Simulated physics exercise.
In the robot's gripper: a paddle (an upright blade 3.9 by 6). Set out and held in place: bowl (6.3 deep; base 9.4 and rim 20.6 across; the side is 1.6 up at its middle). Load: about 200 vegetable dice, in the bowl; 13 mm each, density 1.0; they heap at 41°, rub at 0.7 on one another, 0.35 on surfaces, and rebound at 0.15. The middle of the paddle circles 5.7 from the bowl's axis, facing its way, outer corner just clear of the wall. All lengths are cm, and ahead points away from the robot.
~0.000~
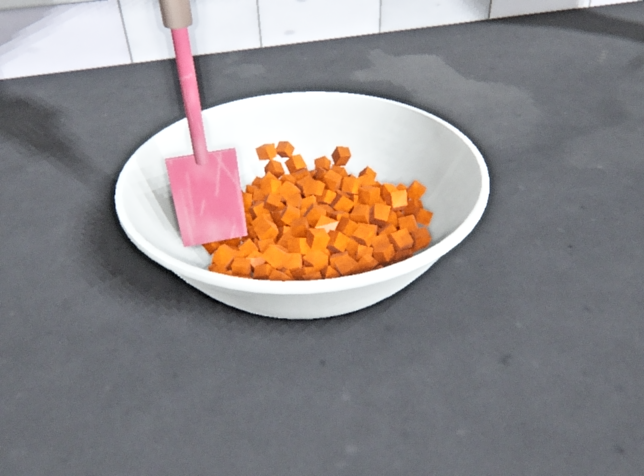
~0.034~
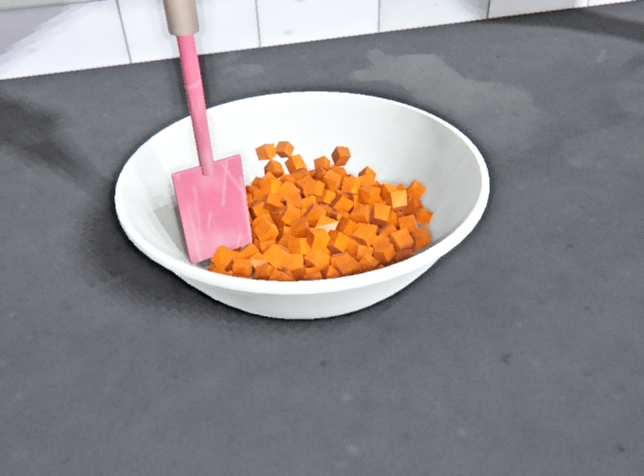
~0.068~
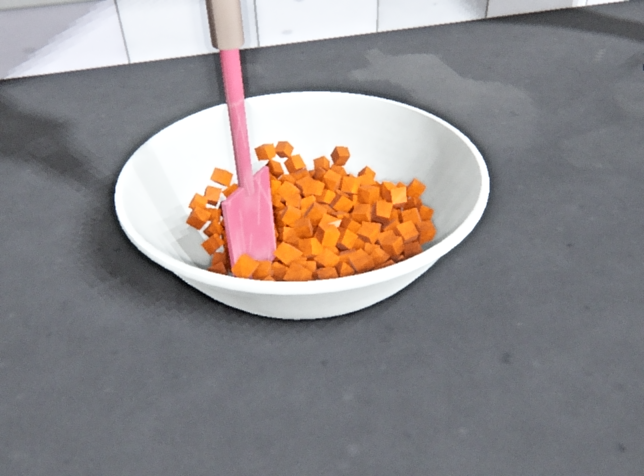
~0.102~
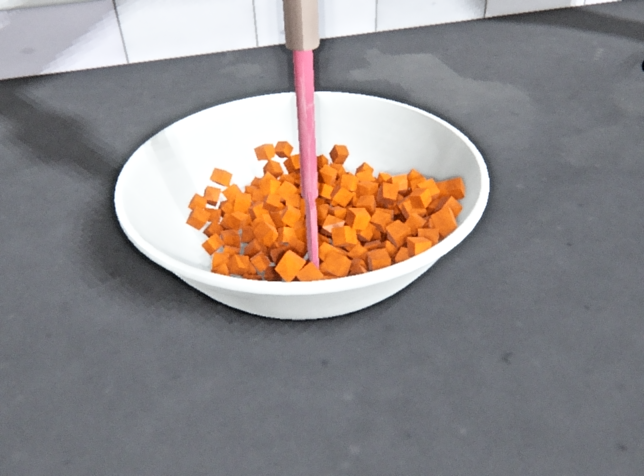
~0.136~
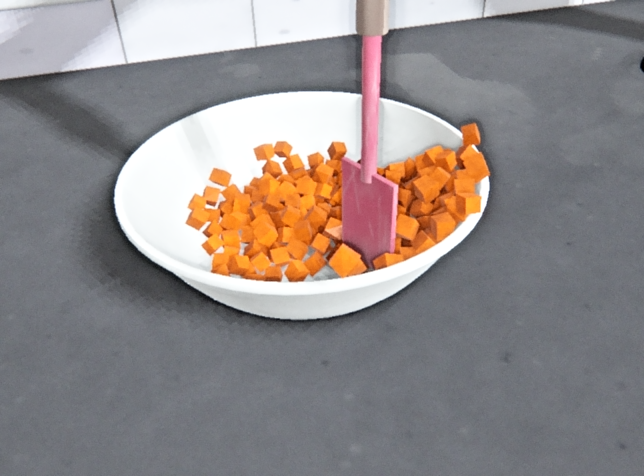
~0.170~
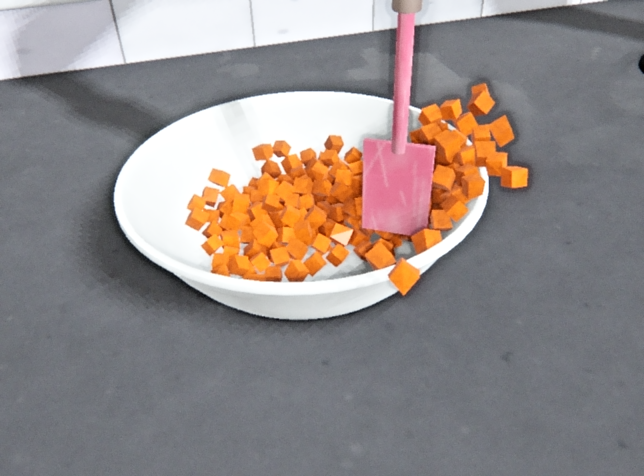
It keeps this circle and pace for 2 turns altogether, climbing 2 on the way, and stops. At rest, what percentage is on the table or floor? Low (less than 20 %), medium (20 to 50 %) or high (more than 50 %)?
Share on the table or floor: Medium (20 to 50 %).
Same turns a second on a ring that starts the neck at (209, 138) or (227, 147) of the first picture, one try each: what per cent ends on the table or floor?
About 35 and 20 per cent.
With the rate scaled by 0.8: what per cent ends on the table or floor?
Some 25 per cent.
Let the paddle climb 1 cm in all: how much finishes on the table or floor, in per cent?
About 45 per cent.
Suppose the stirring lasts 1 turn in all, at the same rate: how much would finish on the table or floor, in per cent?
In that case some 10 per cent.
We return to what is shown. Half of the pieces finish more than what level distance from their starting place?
About 10 cm.
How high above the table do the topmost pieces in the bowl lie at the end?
About 4.0 cm.
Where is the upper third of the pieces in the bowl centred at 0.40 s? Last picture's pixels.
At about (198, 233).
After 0.40 s, 8° round, highest piece 9 above the table; 146 in the bowl, 33 on the table or floor, 22 in flight or on the tool.
After 0.63 s, 230° round, highest piece 7 above the table; 131 in the bowl, 64 on the table or floor, 6 in flight or on the tool.
After 0.94 s, 0° round, highest piece 4 above the table; 131 in the bowl, 70 on the table or floor.
After 1.64 s, 0° round, highest piece 4 above the table; 131 in the bowl, 70 on the table or floor.
In the end, 131 in the bowl, 70 on the table or floor. That is 35 % on the table or floor.
